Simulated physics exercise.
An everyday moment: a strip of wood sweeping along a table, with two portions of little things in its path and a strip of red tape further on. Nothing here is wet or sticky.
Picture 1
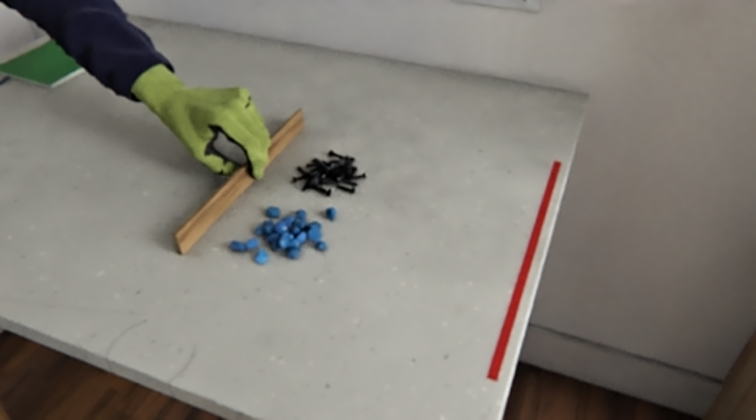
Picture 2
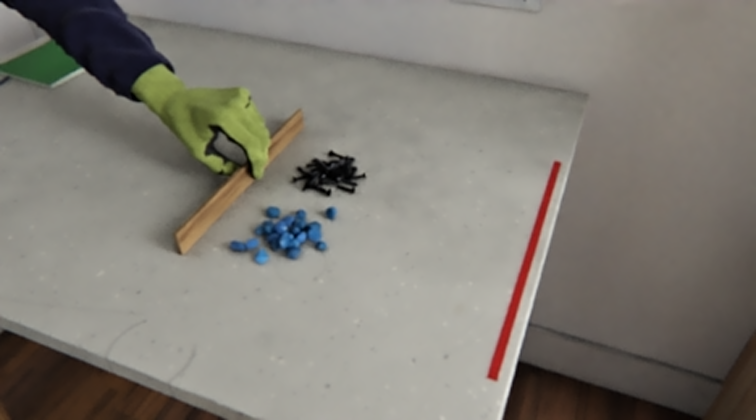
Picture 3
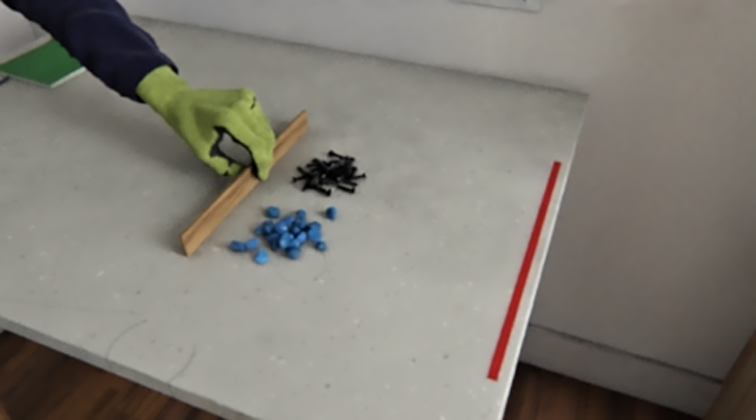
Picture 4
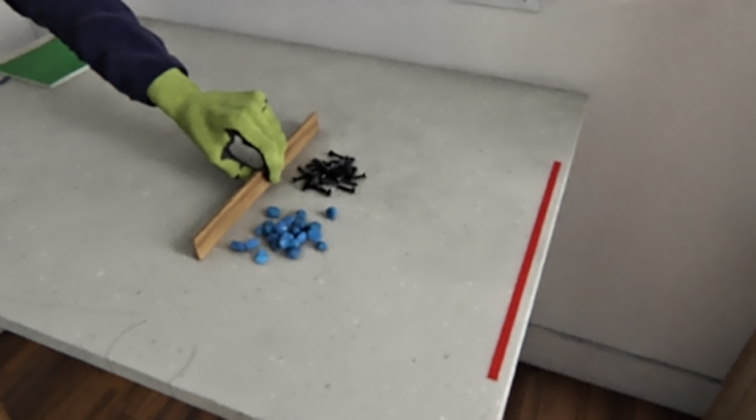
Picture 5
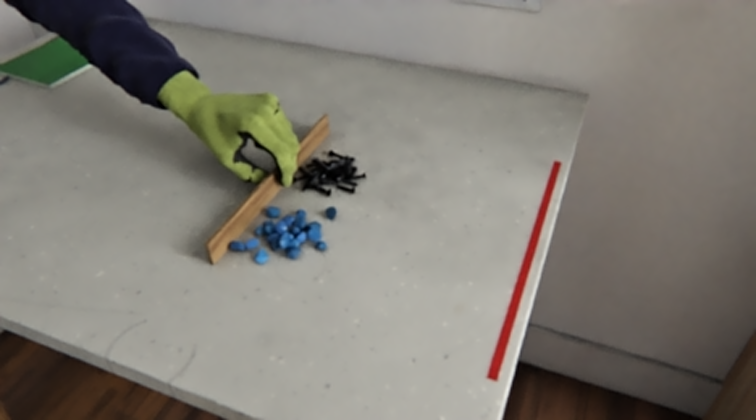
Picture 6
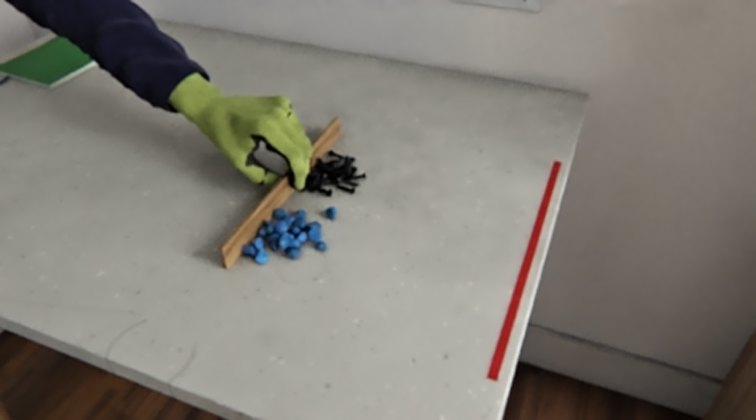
On a speckled grey tabletop, a green-gloved hand holds a strip of wood beside a pile of blue stones and a pile of black screws, with red tape near the right edge. The hand slides the strip a short way right, meeting both piles and nudging them slightly.
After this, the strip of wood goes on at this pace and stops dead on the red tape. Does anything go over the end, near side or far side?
In the end the front batch partly drops off, and the back batch partly drops off.
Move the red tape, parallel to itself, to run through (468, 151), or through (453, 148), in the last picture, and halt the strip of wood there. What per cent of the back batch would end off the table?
First some 0, then 0 per cent.
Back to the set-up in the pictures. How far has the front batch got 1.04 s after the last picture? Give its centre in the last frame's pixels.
At about (402, 266).
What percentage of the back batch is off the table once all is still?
Near 100 %.
Then, 1.04 s on from there, strip of wood still moving, near (407, 203); front batch all on the table, its front near (429, 274); back batch all on the table, its front near (457, 205).
Then, 2.11 s on from there, strip of wood stopped at the red tape; front batch near two thirds over the edge; back batch near two thirds over the edge.
Then, 2.39 s on from there, strip of wood stopped at the red tape; front batch the whole lot over the edge; back batch the whole lot over the edge.
In the end, strip of wood stopped at the red tape; front batch the whole lot over the edge; back batch the whole lot over the edge.
